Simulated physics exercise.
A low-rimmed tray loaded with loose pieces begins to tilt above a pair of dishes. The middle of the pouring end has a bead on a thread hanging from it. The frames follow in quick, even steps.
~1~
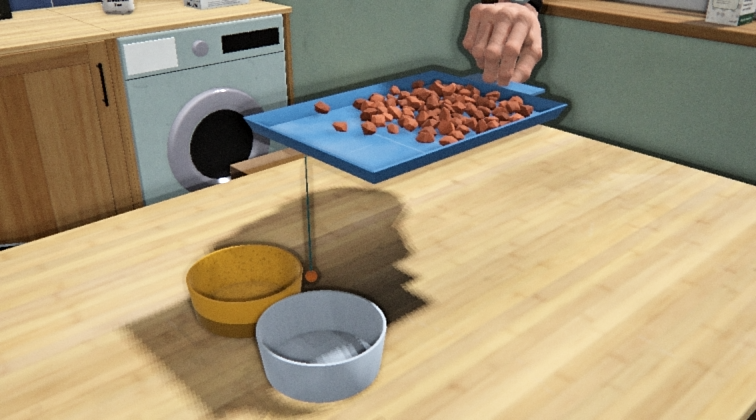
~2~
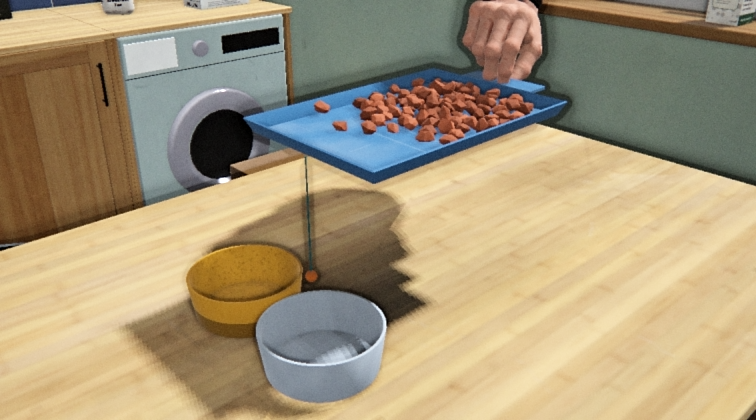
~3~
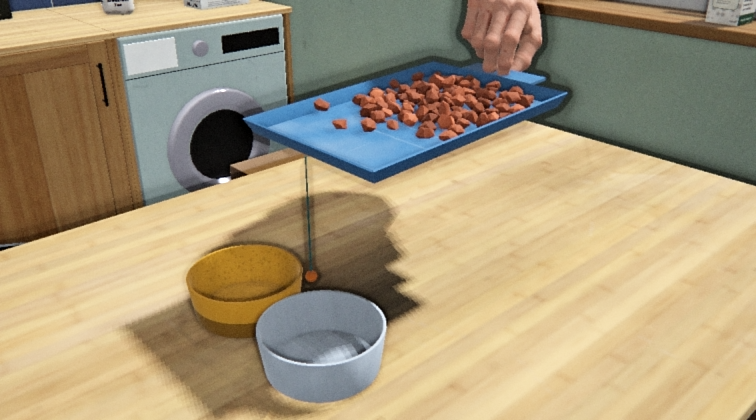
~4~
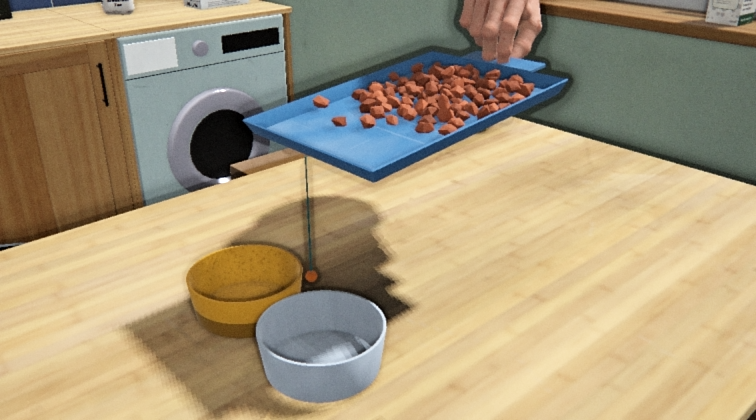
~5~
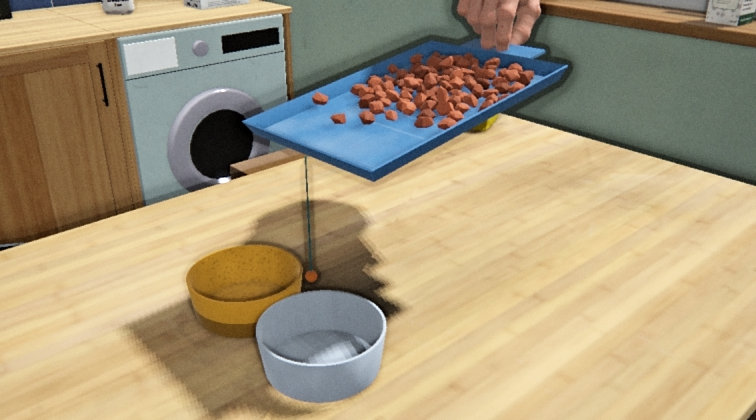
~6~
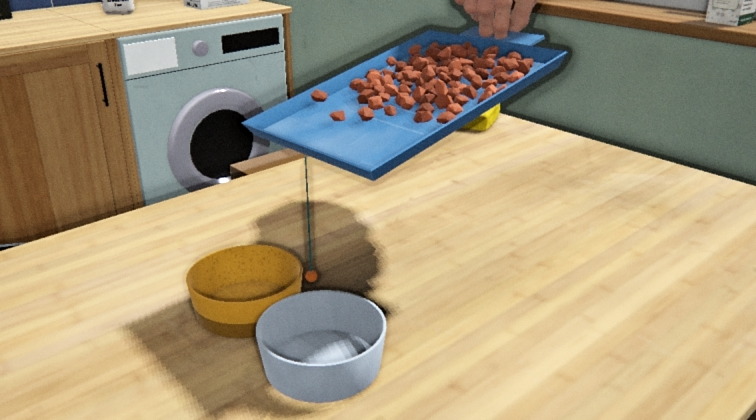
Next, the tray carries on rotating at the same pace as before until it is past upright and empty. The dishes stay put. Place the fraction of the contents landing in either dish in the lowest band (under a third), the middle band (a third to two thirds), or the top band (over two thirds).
The share caught will be big, beyond two thirds of the load.
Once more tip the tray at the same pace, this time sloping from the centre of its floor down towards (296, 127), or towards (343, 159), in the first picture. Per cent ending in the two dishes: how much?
80 % and 80 %, roughly.
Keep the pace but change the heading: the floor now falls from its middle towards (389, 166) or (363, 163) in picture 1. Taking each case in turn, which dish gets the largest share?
In the first case it's the dish to the right, and in the second it's the dish to the right.
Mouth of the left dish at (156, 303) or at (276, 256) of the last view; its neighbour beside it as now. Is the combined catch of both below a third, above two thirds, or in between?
Case one, below one third; case two, less than a third.
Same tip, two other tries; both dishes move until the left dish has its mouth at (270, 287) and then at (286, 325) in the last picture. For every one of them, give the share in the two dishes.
80 %, then 30 %.
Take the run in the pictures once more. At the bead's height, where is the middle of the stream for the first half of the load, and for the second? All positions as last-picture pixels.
The first part at (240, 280); the rest at (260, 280).
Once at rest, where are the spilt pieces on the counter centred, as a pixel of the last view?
Approximate centre, last frame: (210, 375).
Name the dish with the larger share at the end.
More ends up in the one on the left.
Shortly afterwards, tray tipped steeply; near two thirds on the tray; only a few in the right dish; a little in the left dish; only a few outside both; near a quarter in the air.
Next, tray tipped right over; a little on the tray; near a quarter in the right dish; near a third in the left dish; near a quarter outside both; a little in the air.
Some moments later, tray tipped past a quarter turn; near a quarter in the right dish; near half in the left dish; near a quarter outside both.
In the end, tray tipped past a quarter turn; near a quarter in the right dish; near half in the left dish; near a quarter outside both.
